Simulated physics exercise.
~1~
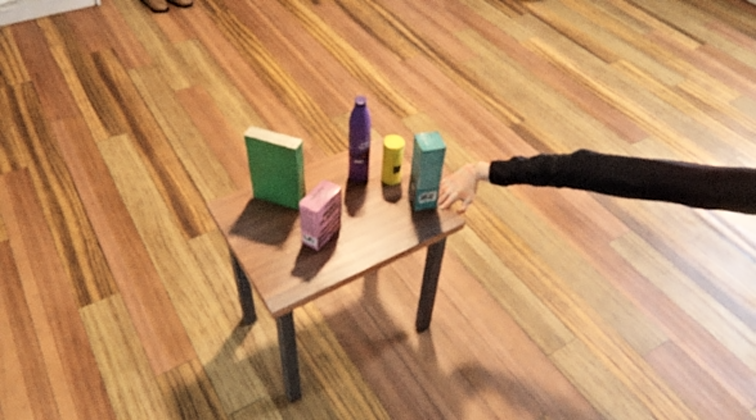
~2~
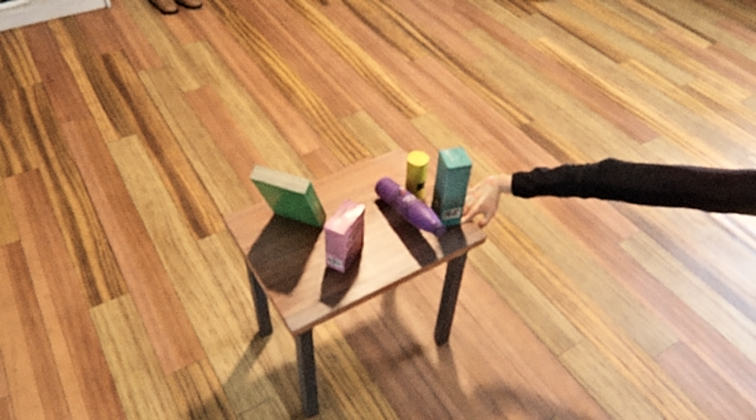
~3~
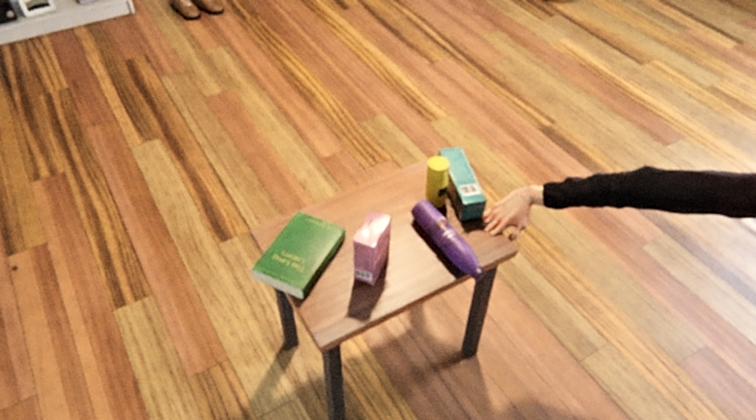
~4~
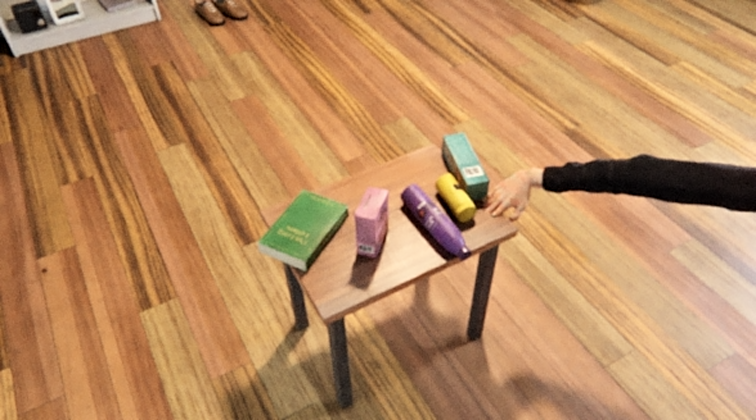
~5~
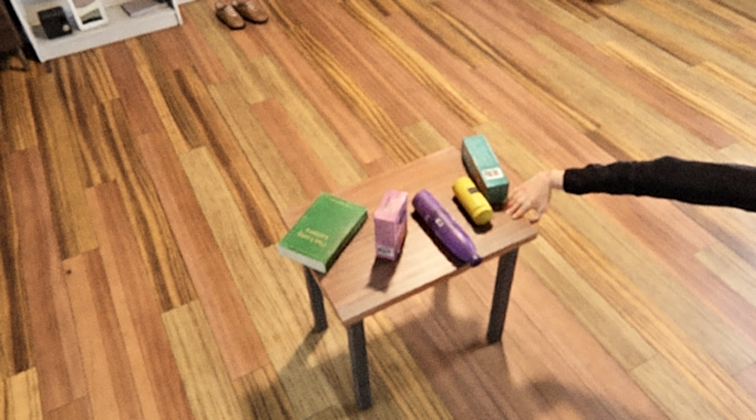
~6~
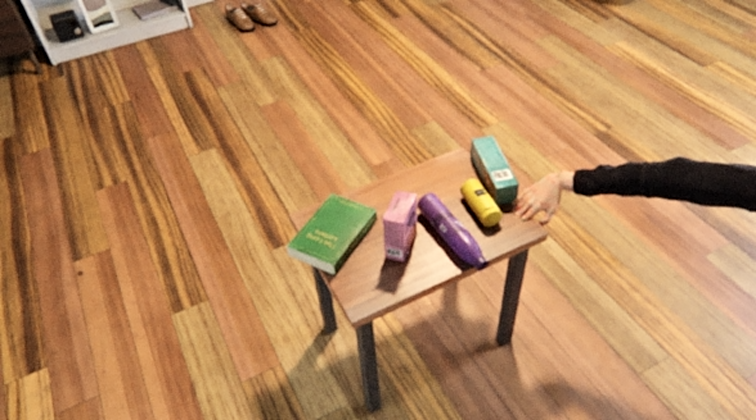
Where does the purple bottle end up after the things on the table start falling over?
It ends up lying on its side on the tabletop, between the pink packet and the yellow jar.
Wood-floored room, hand at a small table's edge as purple bottle, green book, turquoise carton, then yellow jar topple, pink packet standing.
